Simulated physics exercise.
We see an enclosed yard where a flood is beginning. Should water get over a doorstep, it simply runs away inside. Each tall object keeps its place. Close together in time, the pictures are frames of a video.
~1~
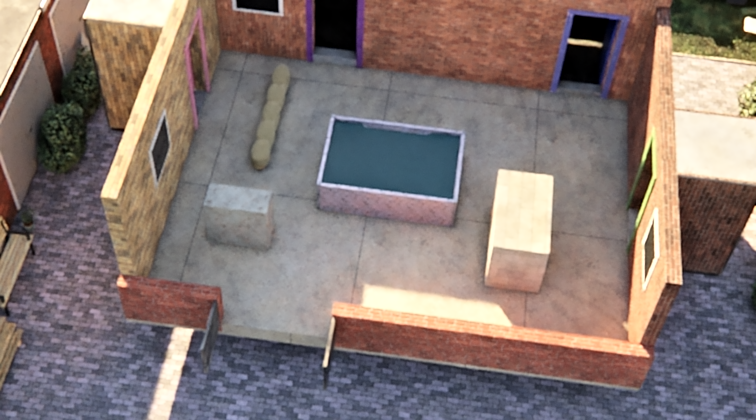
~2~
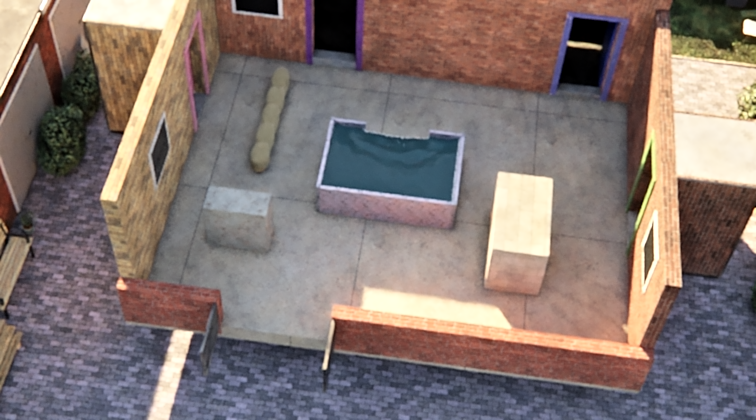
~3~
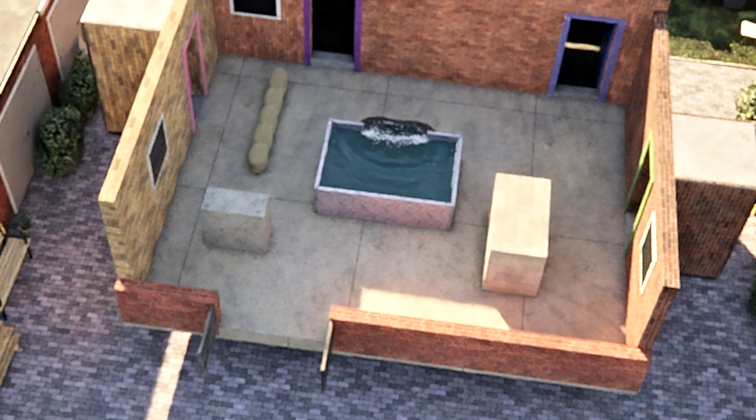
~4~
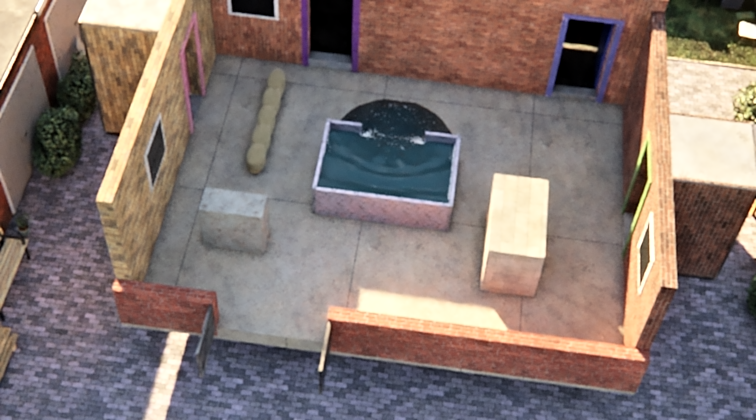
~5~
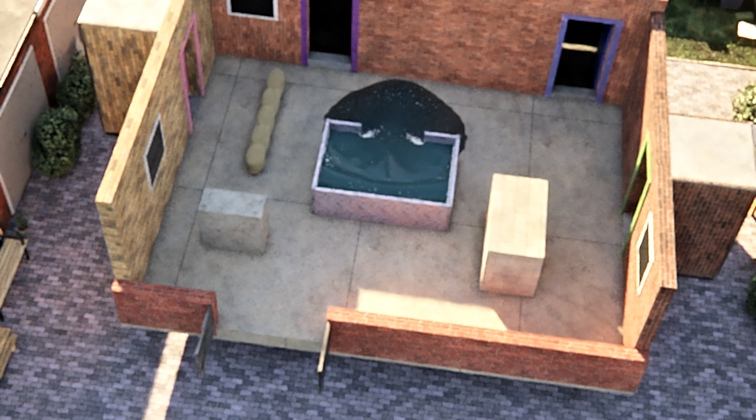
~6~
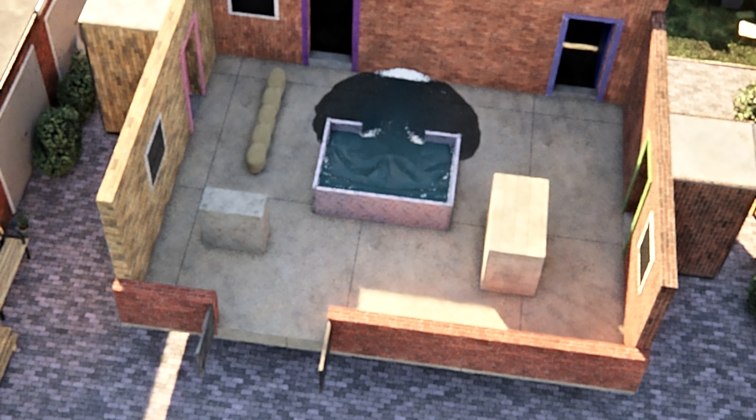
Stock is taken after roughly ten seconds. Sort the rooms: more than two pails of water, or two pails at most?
Pink door - two pails at most; green door - two pails at most; blue door - two pails at most; purple door - two pails at most.
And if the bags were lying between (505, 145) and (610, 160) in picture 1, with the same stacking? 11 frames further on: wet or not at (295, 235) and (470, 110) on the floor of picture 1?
In turn: Dry, covered.
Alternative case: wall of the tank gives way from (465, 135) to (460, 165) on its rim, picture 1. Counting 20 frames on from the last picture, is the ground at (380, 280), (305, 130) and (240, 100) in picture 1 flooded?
The first spot is spared, the second spared and the third spared.
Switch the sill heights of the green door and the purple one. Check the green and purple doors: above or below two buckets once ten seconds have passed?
With the sills traded, the green door stays within it and the purple door overflows the limit.
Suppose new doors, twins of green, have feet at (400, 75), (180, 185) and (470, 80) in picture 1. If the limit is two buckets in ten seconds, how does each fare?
The first new doorway tops it, the second comes up short, the third tops it.
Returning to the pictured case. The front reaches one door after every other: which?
The one in green.
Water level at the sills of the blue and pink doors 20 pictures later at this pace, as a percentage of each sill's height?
Roughly 50 and 140 %.
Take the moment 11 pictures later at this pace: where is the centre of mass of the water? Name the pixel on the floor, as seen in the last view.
At roughly (393, 145).
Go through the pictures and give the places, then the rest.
The open tank at (392, 160) is whole and still, in the first frame.
Water pours out on the open tank's far side and has run to a hidden place, in the second frame.
The front is at (369, 121), out from the gap on the open tank's far side, in the third frame.
Water pours out on the open tank's far side and has run to (383, 103), in the fourth frame.
The front is at (392, 83), out from the gap on the open tank's far side, in the fifth frame.
Water pours out on the open tank's far side and has run to (440, 82), in the sixth frame.
A moment on, water covers 15 % of the floor; the pink door not reached, the green door not reached, the blue door not reached, the purple door wet at the sill, nothing in.
Next, water covers 20 % of the floor; the pink door not reached, the green door not reached, the blue door wet at the sill, nothing in, the purple door under two buckets in.
Then, water covers 40 % of the floor; the pink door wet at the sill, nothing in, the green door wet at the sill, nothing in, the blue door wet at the sill, nothing in, the purple door under two buckets in.
Later, water covers 70 % of the floor; the pink door under two buckets in, the green door wet at the sill, nothing in, the blue door under two buckets in, the purple door under two buckets in.
In the end, water covers 90 % of the floor; the pink door under two buckets in, the green door wet at the sill, nothing in, the blue door under two buckets in, the purple door under two buckets in.
